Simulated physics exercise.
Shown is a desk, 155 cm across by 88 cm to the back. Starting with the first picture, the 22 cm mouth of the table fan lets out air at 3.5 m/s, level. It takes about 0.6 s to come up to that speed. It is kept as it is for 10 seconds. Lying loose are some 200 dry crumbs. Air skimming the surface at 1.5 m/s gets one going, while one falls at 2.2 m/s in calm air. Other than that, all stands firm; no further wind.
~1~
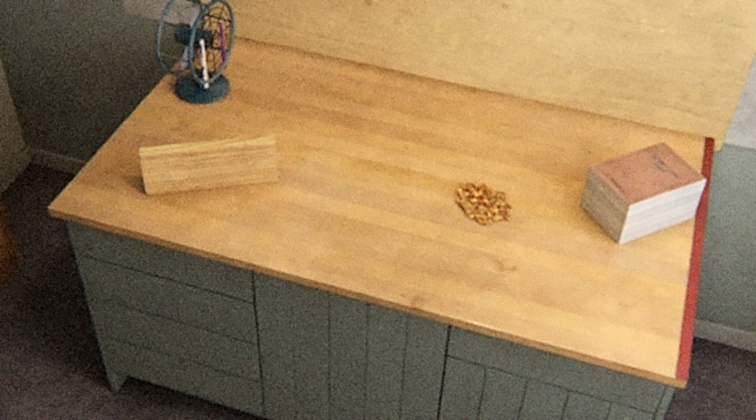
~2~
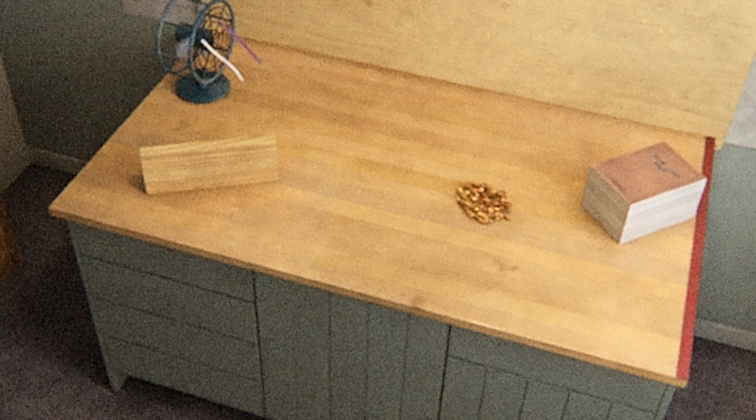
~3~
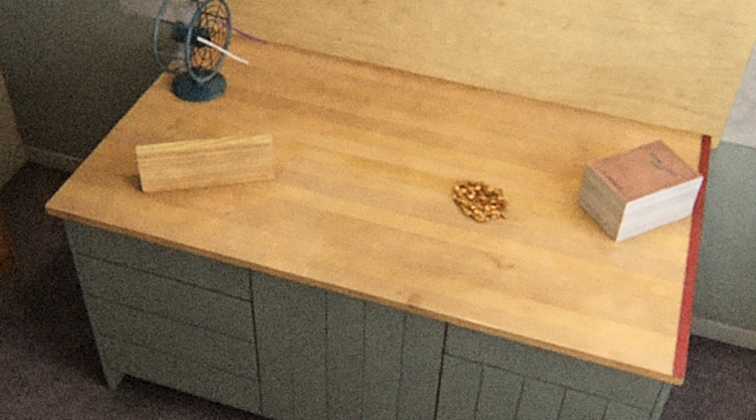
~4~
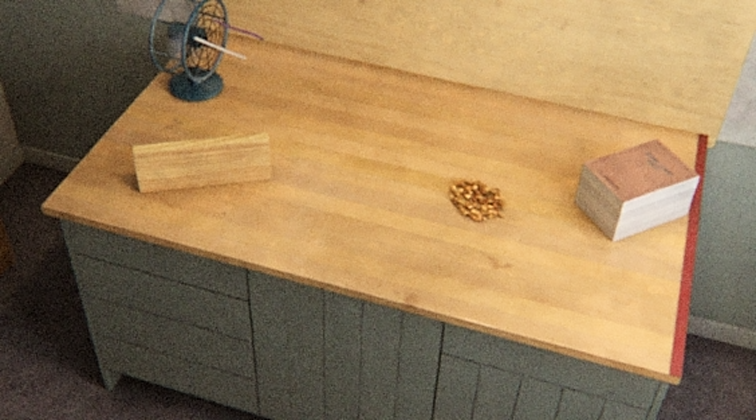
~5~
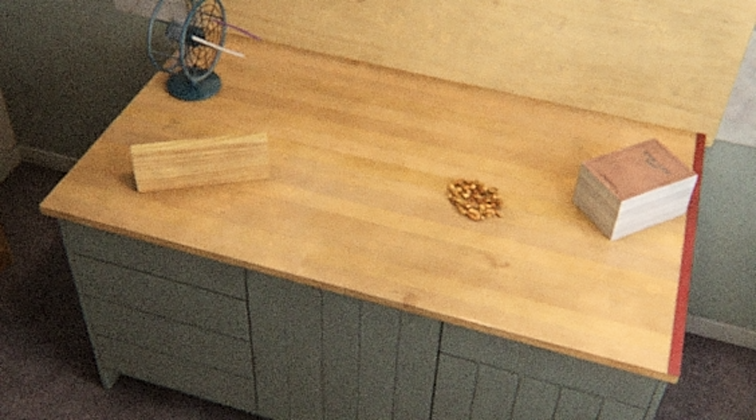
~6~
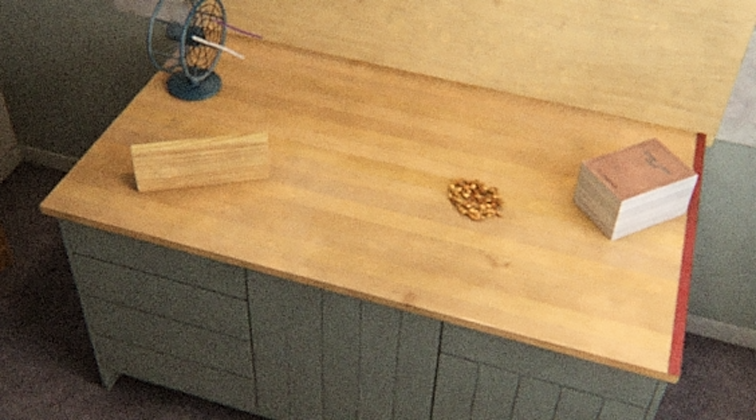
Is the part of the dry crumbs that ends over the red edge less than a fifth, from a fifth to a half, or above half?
I'd say most of them end up on the far side of the red edge.
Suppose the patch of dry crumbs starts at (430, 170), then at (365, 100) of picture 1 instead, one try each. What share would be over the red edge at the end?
Near 90 % for the first and near 2 % for the second.
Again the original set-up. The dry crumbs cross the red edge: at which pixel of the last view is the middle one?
Median crossing, approx. (683, 349).
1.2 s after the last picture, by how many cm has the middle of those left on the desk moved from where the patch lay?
It works out to close to 30 cm.
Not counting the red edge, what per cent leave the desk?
10 %.
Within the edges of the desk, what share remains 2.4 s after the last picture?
Roughly 10 per cent.
Then, 1.2 s after the last picture, 56 % are on the move or not yet settled, 64 % are over the red edge; the middle of those still in play is near (600, 273).
Then, 2.4 s after the last picture, 12 % are on the move or not yet settled, 79 % are over the red edge.
Then, 4.7 s after the last picture, 6 % are on the move or not yet settled, 84 % are over the red edge.
Then, 9.2 s after the last picture, at the end, 84 % are over the red edge.
